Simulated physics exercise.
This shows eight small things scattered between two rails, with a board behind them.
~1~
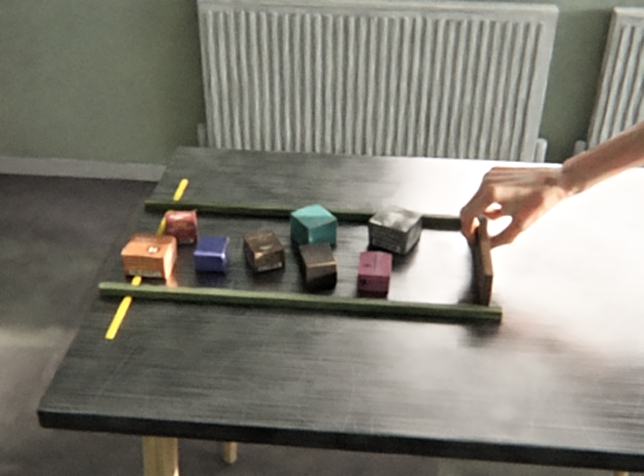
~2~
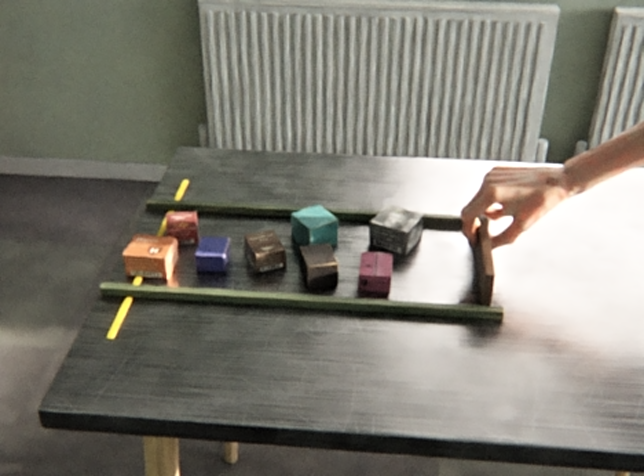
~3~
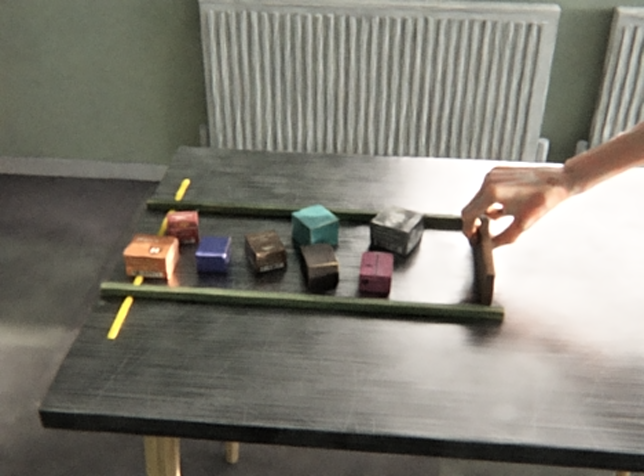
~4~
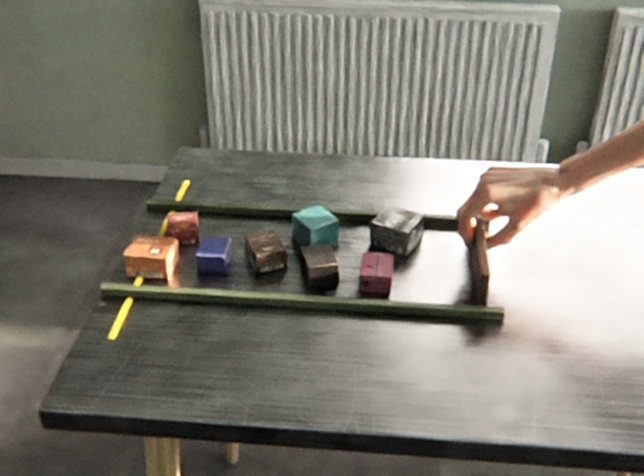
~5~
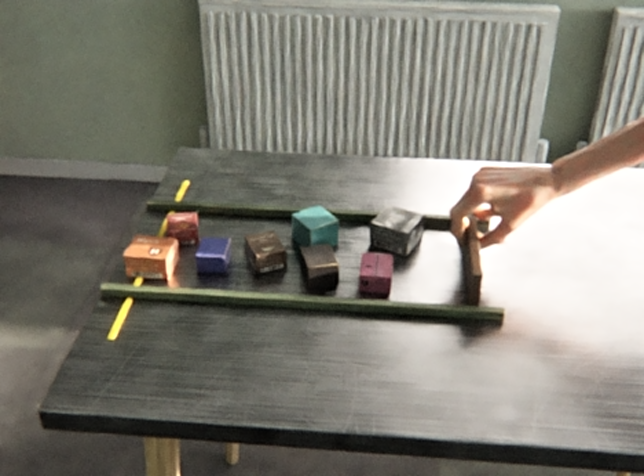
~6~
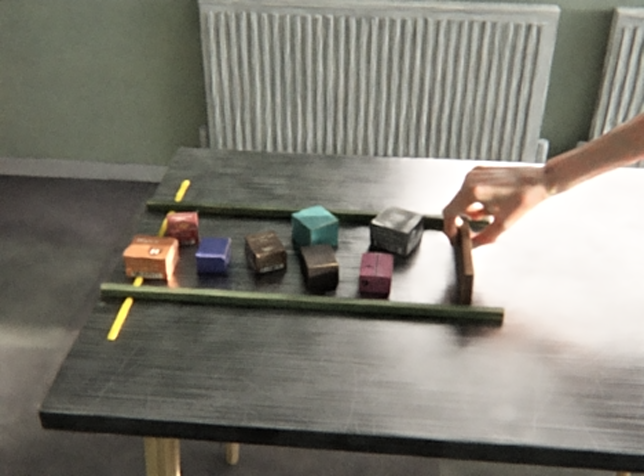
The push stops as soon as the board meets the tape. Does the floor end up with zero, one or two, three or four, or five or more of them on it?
The fallen count comes to five or more.
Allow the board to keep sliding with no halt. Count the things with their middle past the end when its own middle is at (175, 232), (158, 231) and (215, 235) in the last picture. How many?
5; 6; 3.
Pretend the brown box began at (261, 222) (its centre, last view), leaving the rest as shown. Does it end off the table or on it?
Placed like that, the brown box cannot stay.
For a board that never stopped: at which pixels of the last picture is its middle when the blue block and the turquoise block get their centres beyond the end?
The middle is at (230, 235) when it's the blue block, and at (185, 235) when it's the turquoise block.
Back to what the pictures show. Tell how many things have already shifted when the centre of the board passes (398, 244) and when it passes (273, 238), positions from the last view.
The first count is 1, and then it's 8.
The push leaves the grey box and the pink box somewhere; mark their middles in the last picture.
Roughly (141, 220), and the other roughly (129, 261).
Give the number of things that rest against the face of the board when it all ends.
That comes to 2.
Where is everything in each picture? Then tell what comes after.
Orange box (150, 256); red box (181, 228); blue block (212, 254); board (481, 248); tape (152, 248), in the first picture.
Red box (182, 228); turquoise block (315, 228), in the second picture.
Blue block (214, 254); grey box (397, 229), in the third picture.
Orange box (152, 257); pink box (377, 272), in the fourth picture.
Red box (182, 229); brown box (266, 252), in the fifth picture.
Orange box (152, 257); red box (182, 229); blue block (214, 255); board (463, 248); tape (154, 249), in the sixth picture.
Early on, none off yet; orange box at rest near (152, 257); red box at rest near (182, 229); blue block at rest near (214, 255).
A while later, none off yet; orange box leaning well over near (95, 267); red box travelled about its own width near (161, 224); blue block travelled well along near (138, 251).
Finally, the number that fall off is five or more; lost, black block, turquoise block, brown box, blue block, red box and orange box.
